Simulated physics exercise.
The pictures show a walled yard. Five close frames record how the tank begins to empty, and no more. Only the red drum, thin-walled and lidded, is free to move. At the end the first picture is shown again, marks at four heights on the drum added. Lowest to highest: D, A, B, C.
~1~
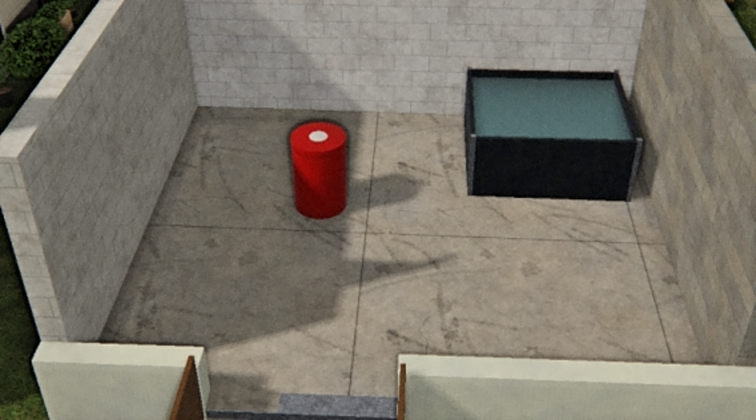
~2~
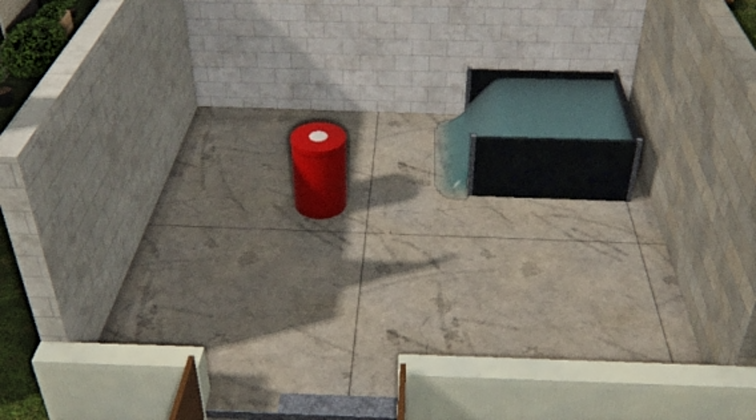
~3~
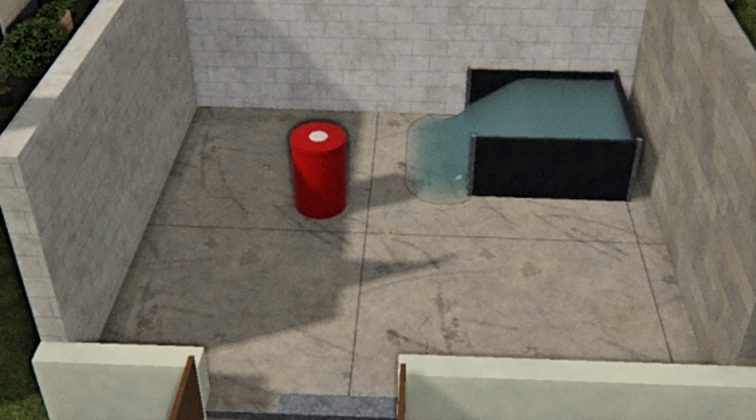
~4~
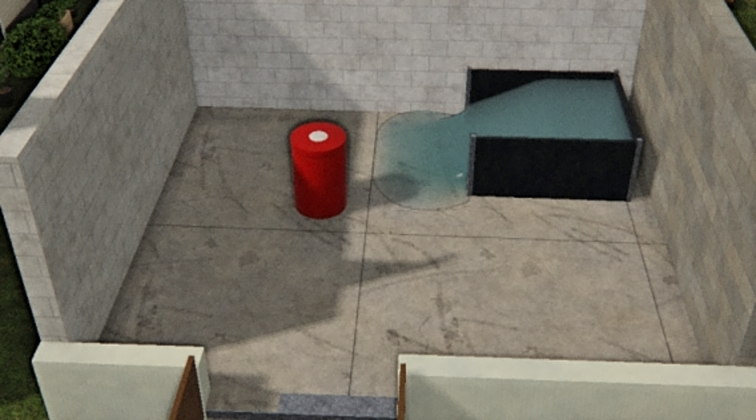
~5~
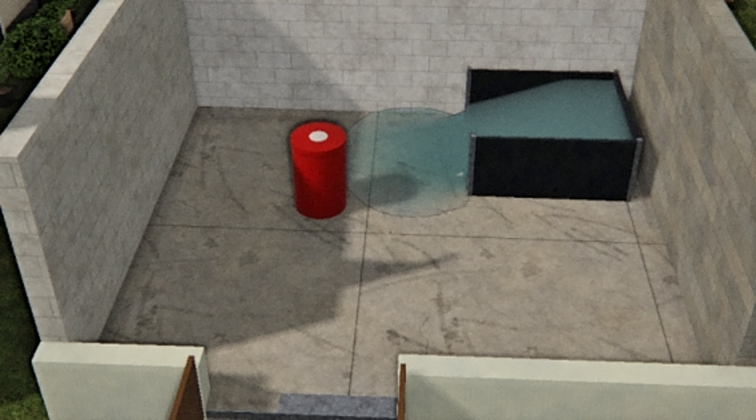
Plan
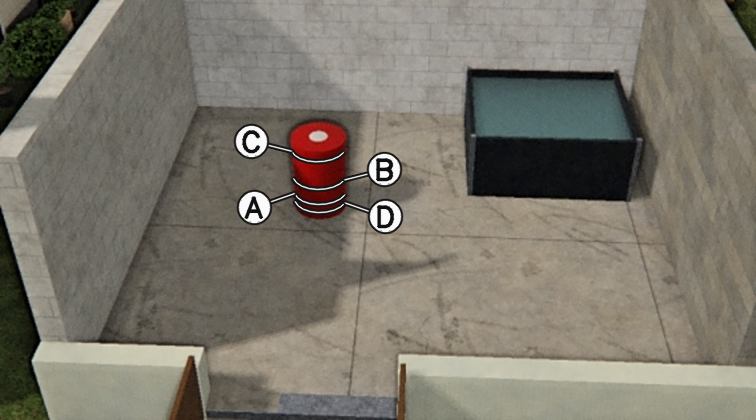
A dark-sided tank filled with blue-green water stands at the back right of a walled yard with a paved floor, seen from above by a still camera. A red drum with a white spot on its lid stands left of centre, and a gap opens in the low front wall. Water pours from the tank's left side and spreads leftward across the floor towards the drum, which stays still.
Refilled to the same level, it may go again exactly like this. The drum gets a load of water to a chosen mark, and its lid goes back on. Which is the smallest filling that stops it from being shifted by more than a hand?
I would pick mark B.
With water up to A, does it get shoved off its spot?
Yes, it does.
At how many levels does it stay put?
Two of the four.
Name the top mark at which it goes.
Here it is mark A.
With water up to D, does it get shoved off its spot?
Yes, that goes wrong.
On the marked copy, A at (317, 204); B at (317, 189); C at (315, 161); D at (318, 212); from the bottom up D, A, B, C.
With A, it is pushed about half its own width away.
With B, it does not move.
With C, it does not move.
With D, it is pushed about 5 times its own width away.
